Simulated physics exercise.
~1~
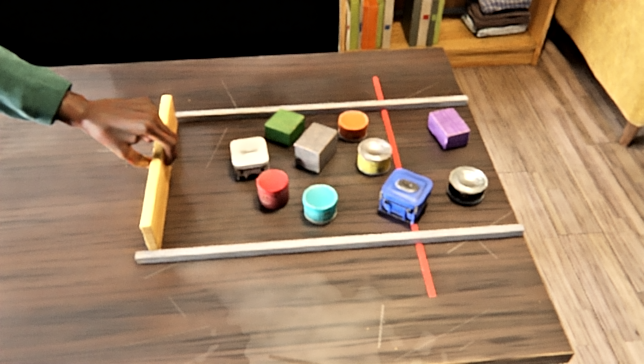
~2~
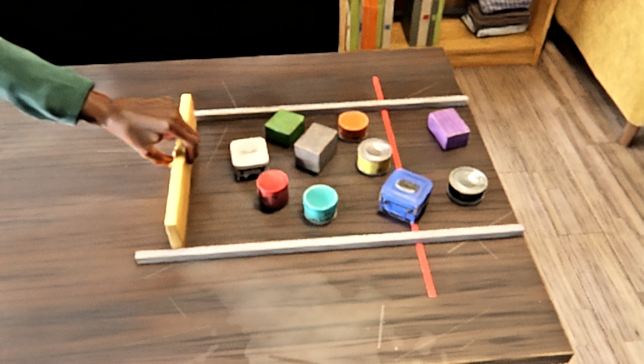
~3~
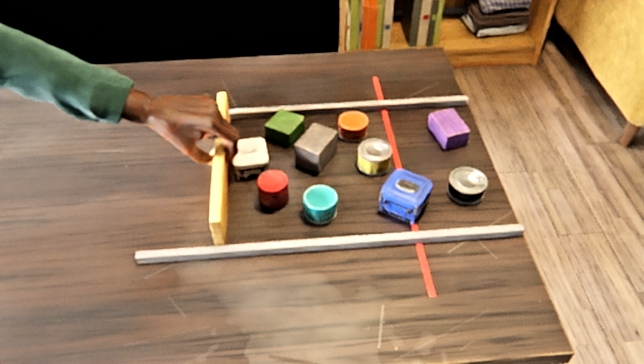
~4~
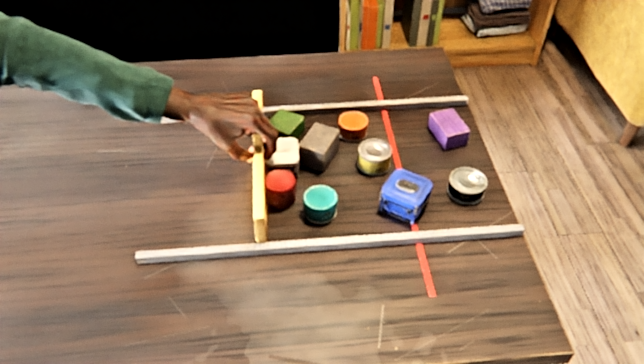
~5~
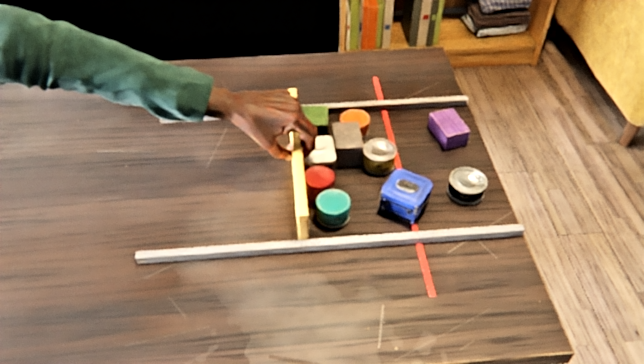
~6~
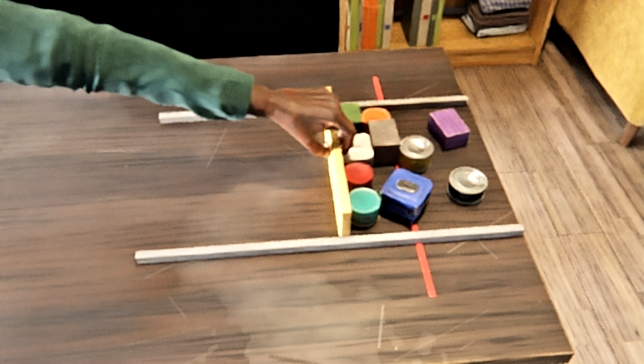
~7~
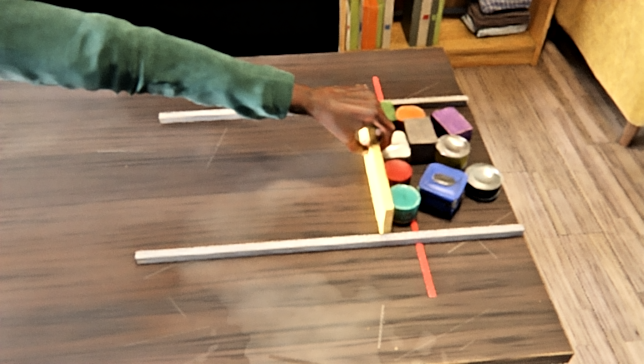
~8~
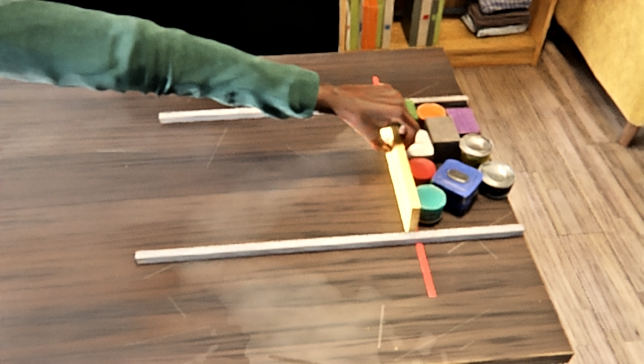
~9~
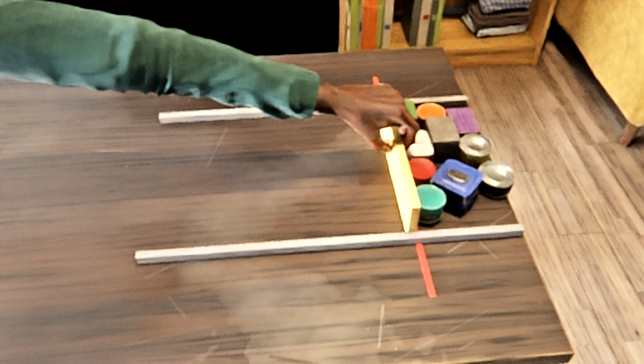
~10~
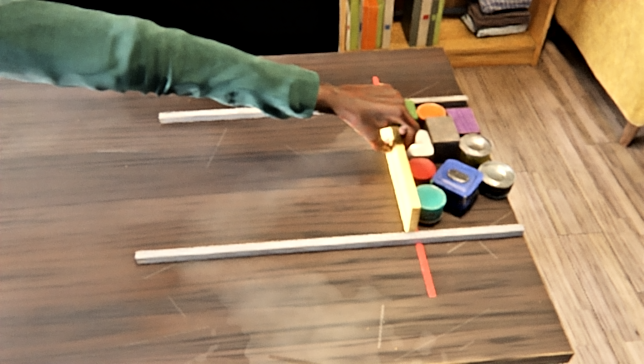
On a dark wooden table, a hand pushing a board right, sweeping small objects past red tape and stopping with all still on top.
